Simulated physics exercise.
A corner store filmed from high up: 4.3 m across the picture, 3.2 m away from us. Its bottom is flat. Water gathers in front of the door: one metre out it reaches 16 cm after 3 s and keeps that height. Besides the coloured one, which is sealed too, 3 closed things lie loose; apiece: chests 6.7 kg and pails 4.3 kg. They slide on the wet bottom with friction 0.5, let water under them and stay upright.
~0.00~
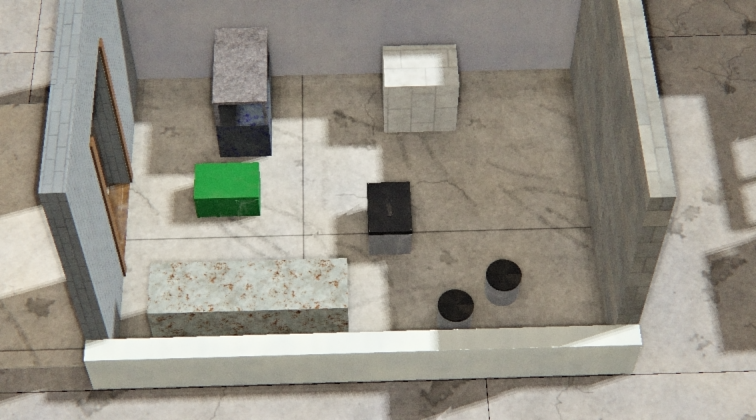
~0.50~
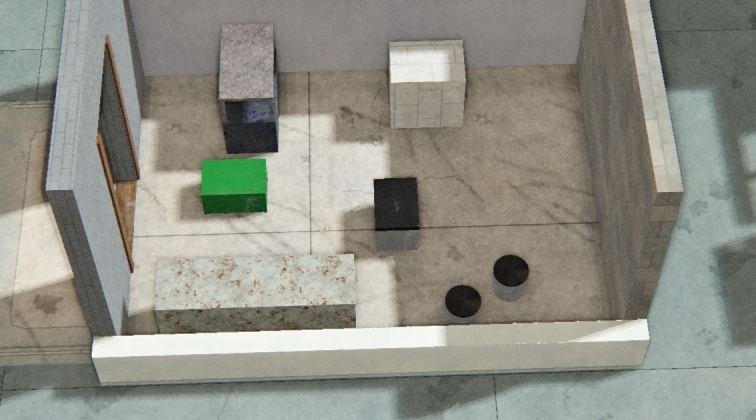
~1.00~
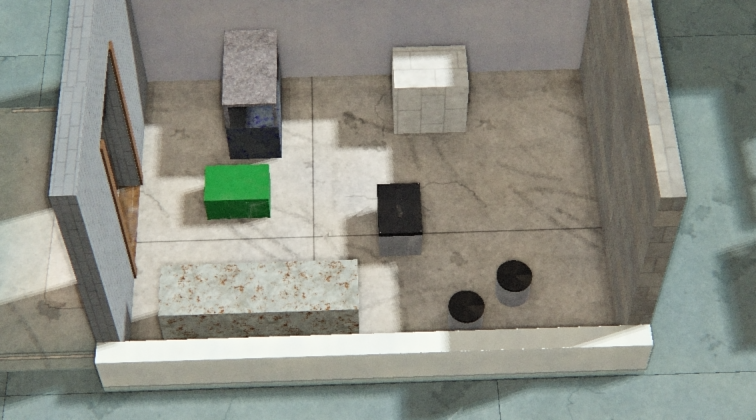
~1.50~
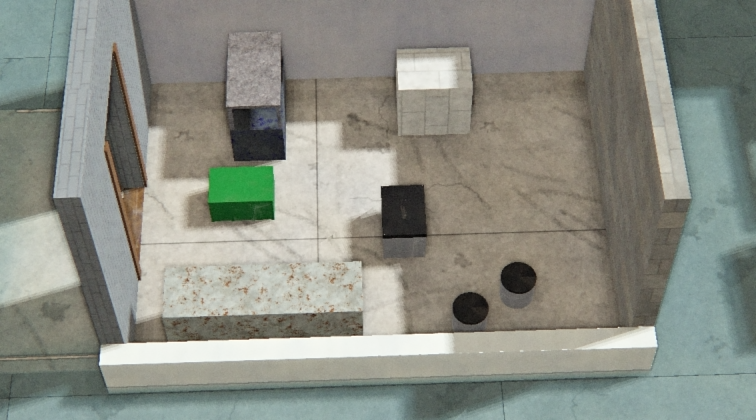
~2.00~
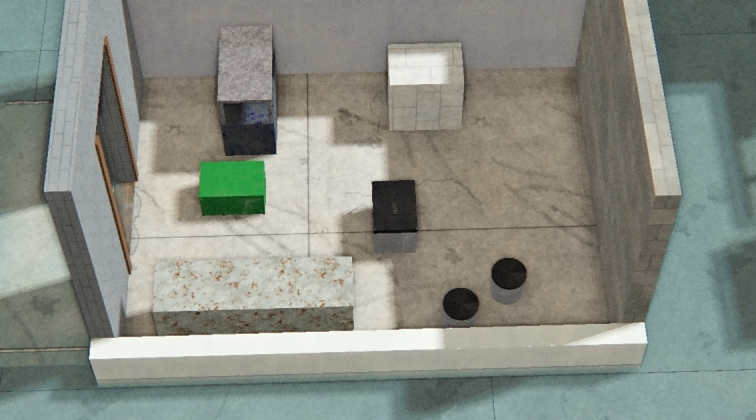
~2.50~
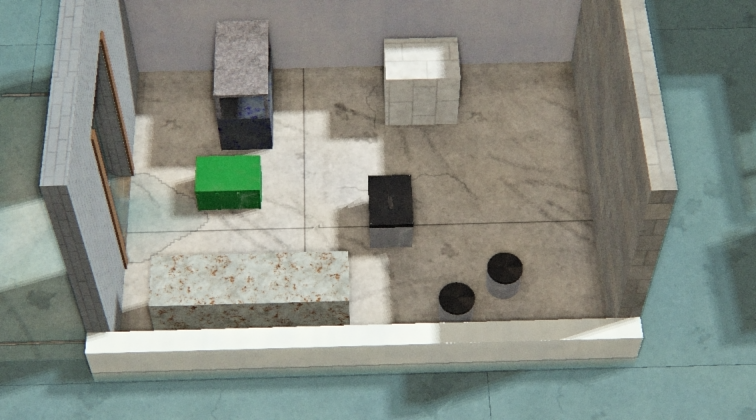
Water spreading around a small walled store seen from above, then seeping in at the left doorway while the green crate stays still.
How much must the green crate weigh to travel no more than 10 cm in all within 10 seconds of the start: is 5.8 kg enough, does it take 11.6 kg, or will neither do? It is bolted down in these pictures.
I expect that neither load is enough.
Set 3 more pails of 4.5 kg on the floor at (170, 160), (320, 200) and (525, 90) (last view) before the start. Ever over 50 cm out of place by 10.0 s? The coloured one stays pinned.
In that order: Over, short of it, short of it.
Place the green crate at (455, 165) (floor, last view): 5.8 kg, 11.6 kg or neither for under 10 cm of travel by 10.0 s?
Neither holds.
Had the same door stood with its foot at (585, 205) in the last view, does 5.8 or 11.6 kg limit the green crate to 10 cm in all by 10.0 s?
Then neither weight holds it.
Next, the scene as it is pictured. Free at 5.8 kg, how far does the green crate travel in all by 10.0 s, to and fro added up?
About 450 cm.
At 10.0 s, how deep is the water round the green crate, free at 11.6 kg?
Roughly 7 cm.
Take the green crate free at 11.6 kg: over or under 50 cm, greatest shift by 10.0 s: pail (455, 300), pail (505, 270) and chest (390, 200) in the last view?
In turn: Less, more, past it.
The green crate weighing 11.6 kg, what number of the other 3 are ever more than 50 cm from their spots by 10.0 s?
2 of them.
After 3.5 s the green crate would be 24 cm from its start with 5.8 kg and 11 cm from its start with 11.6 kg; 3 cm of water round it then.
After 4.5 s the green crate would be 92 cm from its start with 5.8 kg and 67 cm from its start with 11.6 kg; 4 cm of water round it then.
After 7.0 s the green crate would be 314 cm from its start with 5.8 kg and 167 cm from its start with 11.6 kg; 4 cm of water round it then.
After 10.0 s the green crate would be 281 cm from its start with 5.8 kg and 252 cm from its start with 11.6 kg; 7 cm of water round it then.
